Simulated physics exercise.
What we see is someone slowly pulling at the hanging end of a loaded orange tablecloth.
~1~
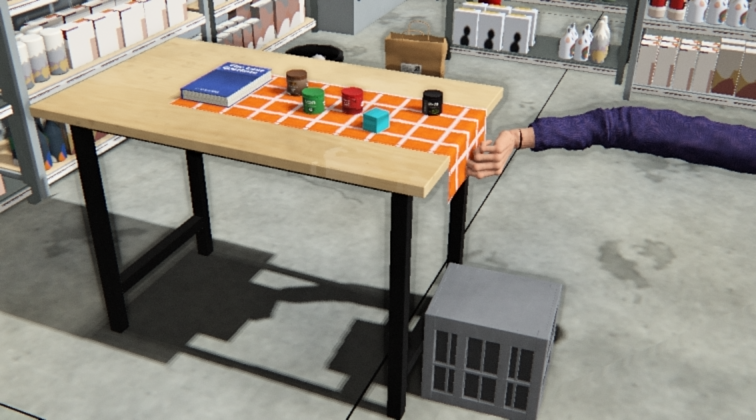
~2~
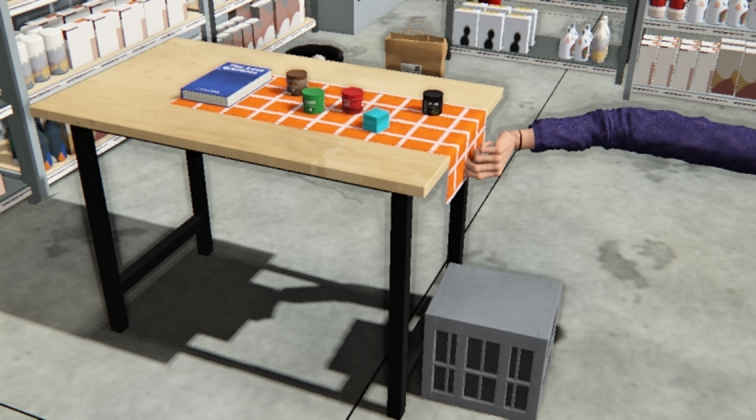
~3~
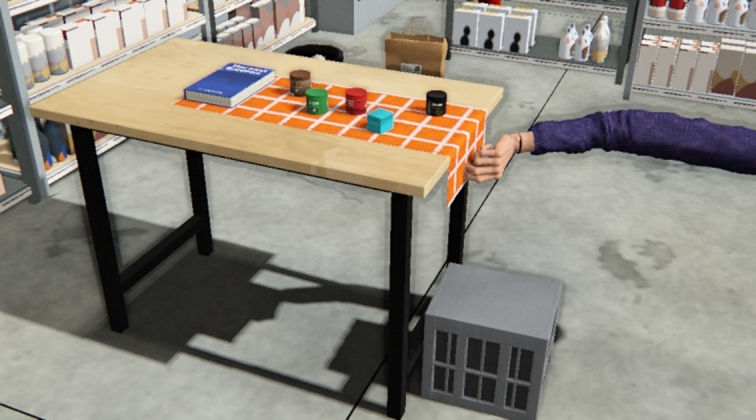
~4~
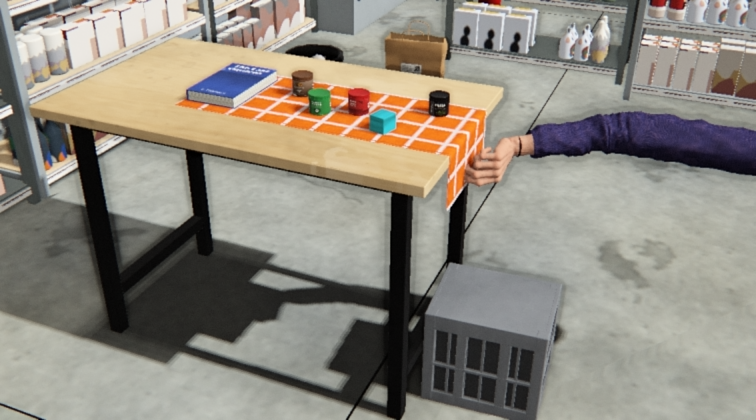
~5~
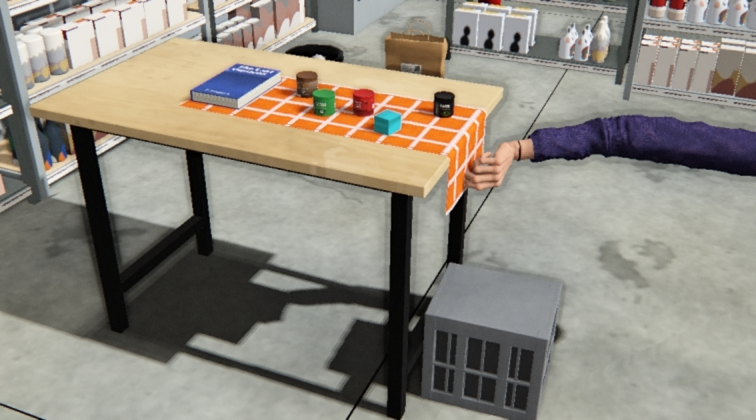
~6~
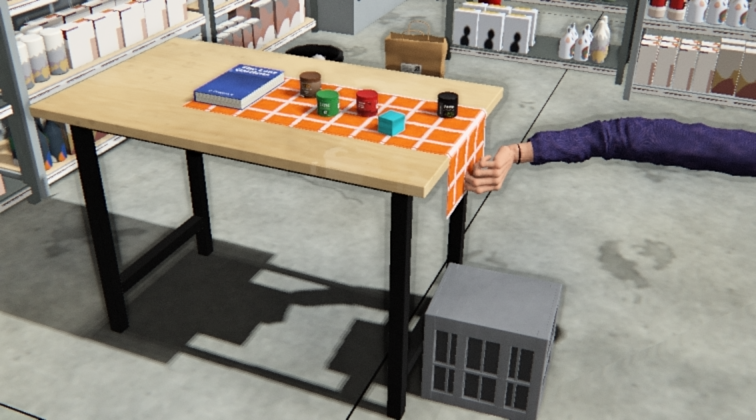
A purple-sleeved arm slowly pulling the hanging end of an orange checked tablecloth, the book and small pots shifting slightly right with it.
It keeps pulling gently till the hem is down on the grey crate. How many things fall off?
The count of fallen things is three.
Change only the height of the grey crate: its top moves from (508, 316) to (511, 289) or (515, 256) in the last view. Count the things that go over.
Then 2 and 1.
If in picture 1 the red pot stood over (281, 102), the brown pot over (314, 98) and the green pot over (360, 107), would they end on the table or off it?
The red pot holds on, the brown pot stays on, the green pot is carried off.
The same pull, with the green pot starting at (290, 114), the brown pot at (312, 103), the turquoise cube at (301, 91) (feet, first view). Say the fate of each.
The green pot holds on, the brown pot holds on, the turquoise cube keeps its place on top.
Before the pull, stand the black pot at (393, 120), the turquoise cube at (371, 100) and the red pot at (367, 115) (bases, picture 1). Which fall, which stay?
The black pot tumbles off; the turquoise cube falls; the red pot goes over.
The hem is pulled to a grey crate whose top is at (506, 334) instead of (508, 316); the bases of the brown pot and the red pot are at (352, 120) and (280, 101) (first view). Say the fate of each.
The brown pot goes over, the red pot survives.
Soon after, hem near (464, 236); black pot gone.
Then, hem on the crate; black pot, turquoise cube and red pot gone.
At rest, hem on the crate; black pot, turquoise cube and red pot gone. It carries off three.
